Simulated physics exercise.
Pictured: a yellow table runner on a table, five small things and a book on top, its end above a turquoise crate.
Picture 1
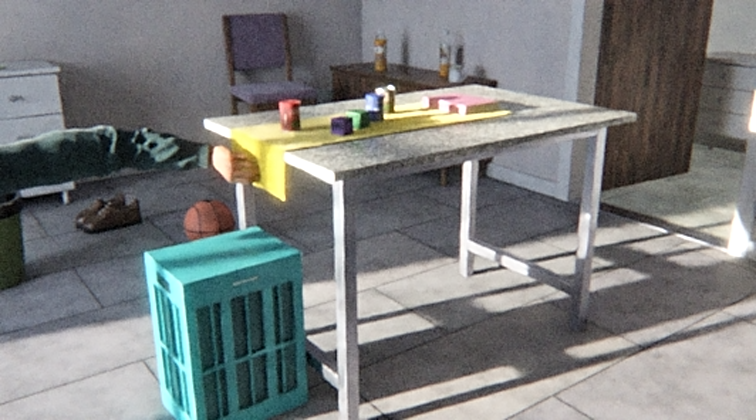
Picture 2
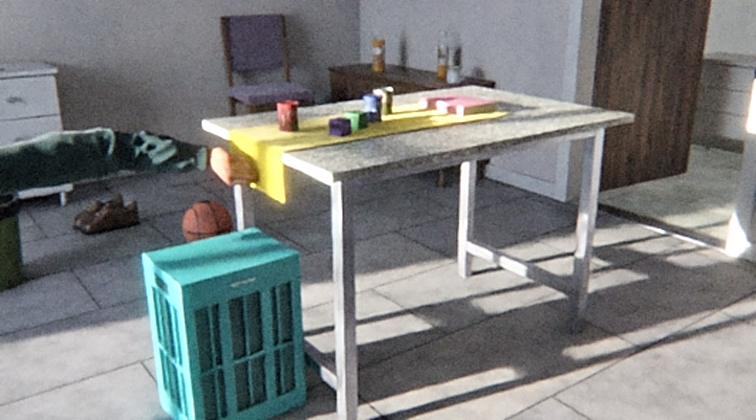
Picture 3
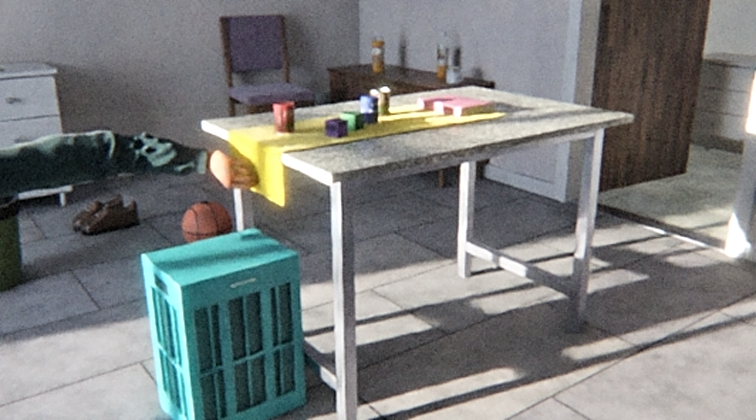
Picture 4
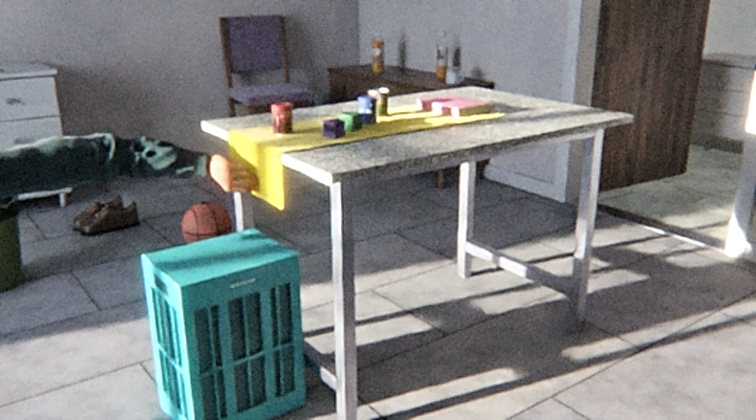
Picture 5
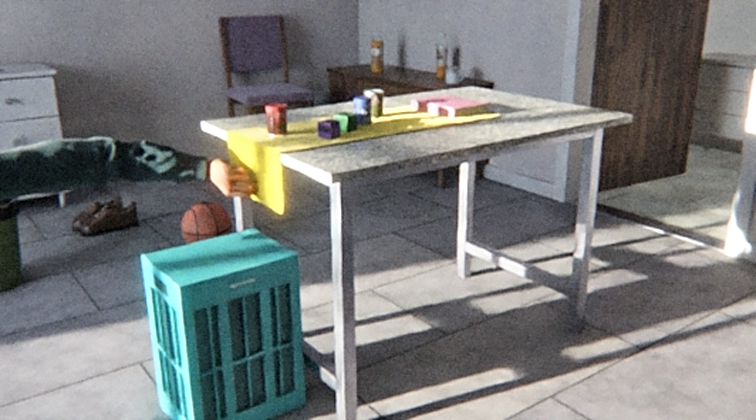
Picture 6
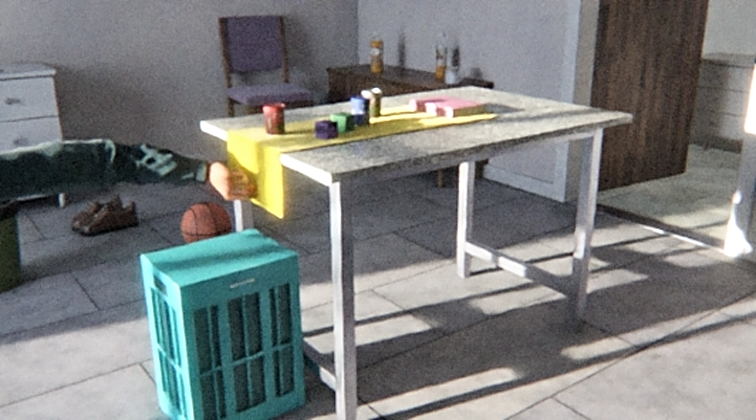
At first, a hand at the left holds the end of a yellow runner hanging off a table above a turquoise crate, with small containers, cubes and a book on top. The hand draws the cloth slightly downward, and its hem lowers a little while the objects shift slightly left with it.
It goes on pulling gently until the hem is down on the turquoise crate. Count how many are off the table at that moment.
Off the table: One.
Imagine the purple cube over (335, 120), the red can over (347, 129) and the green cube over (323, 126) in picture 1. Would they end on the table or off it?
Purple cube: Still up. Red can: Still up. Green cube: Still up.
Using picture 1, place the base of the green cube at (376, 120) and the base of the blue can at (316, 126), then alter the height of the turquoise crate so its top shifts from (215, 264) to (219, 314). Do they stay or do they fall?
As for the green cube, it holds its spot; as for the blue can, it leaves the top.
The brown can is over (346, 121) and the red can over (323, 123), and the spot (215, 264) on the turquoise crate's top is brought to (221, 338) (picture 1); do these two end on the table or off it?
So the brown can leaves, and the red can leaves.
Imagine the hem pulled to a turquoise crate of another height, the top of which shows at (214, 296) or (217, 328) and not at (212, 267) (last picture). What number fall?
We'd see 2, then 3.
Early on, hem near (256, 221); all still up.
Midway, hem on the crate; red can gone.
Finally, hem on the crate; red can gone. It carries off one.
